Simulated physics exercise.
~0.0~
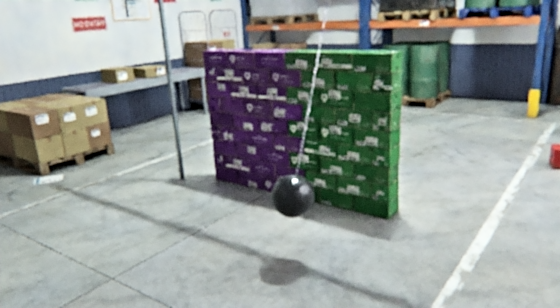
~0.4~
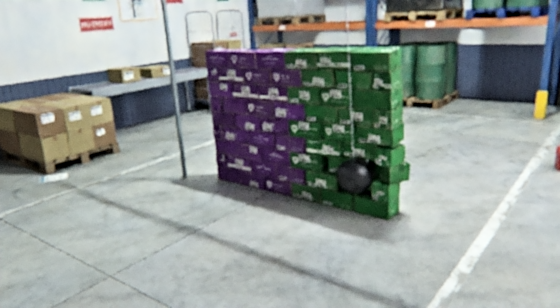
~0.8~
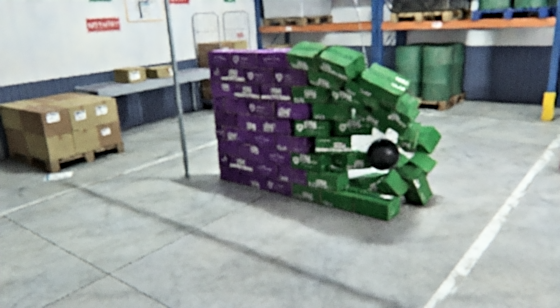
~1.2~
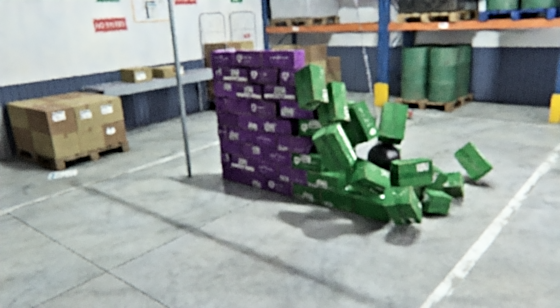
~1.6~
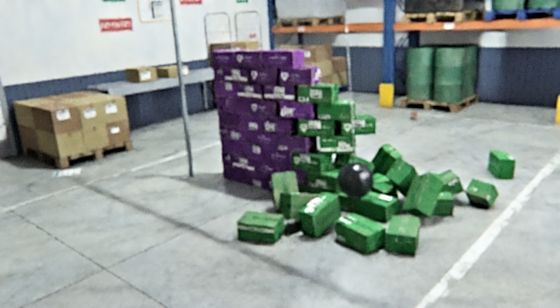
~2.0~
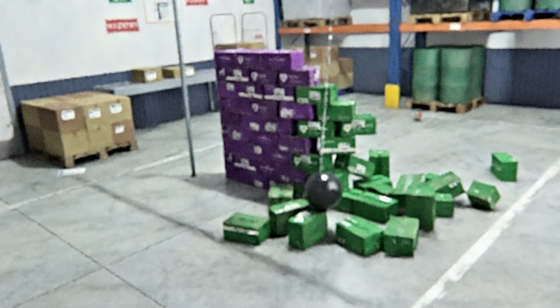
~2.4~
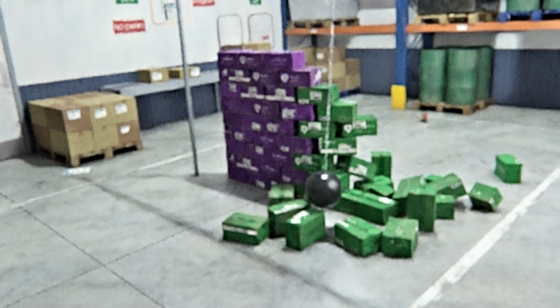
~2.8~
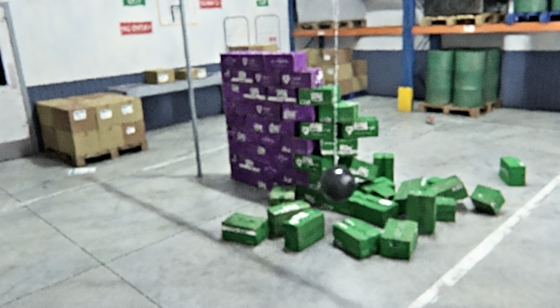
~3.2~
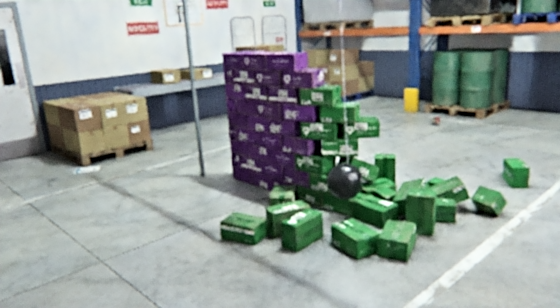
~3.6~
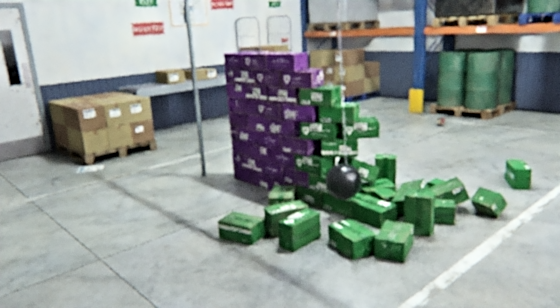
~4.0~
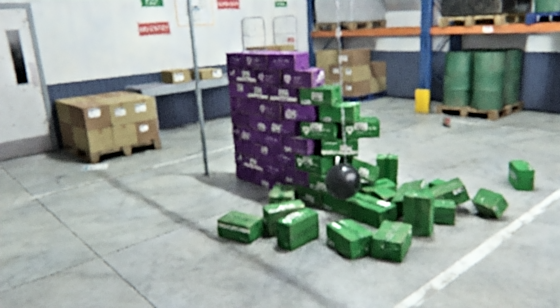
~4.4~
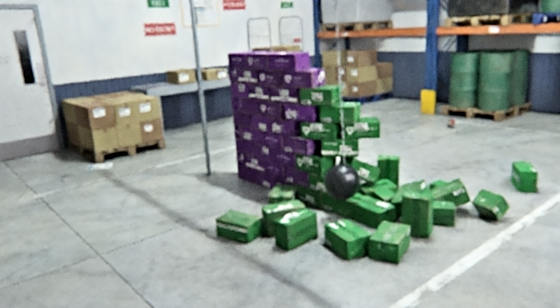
A dark ball swings into the wall, toppling many green boxes while the purple ones stand.
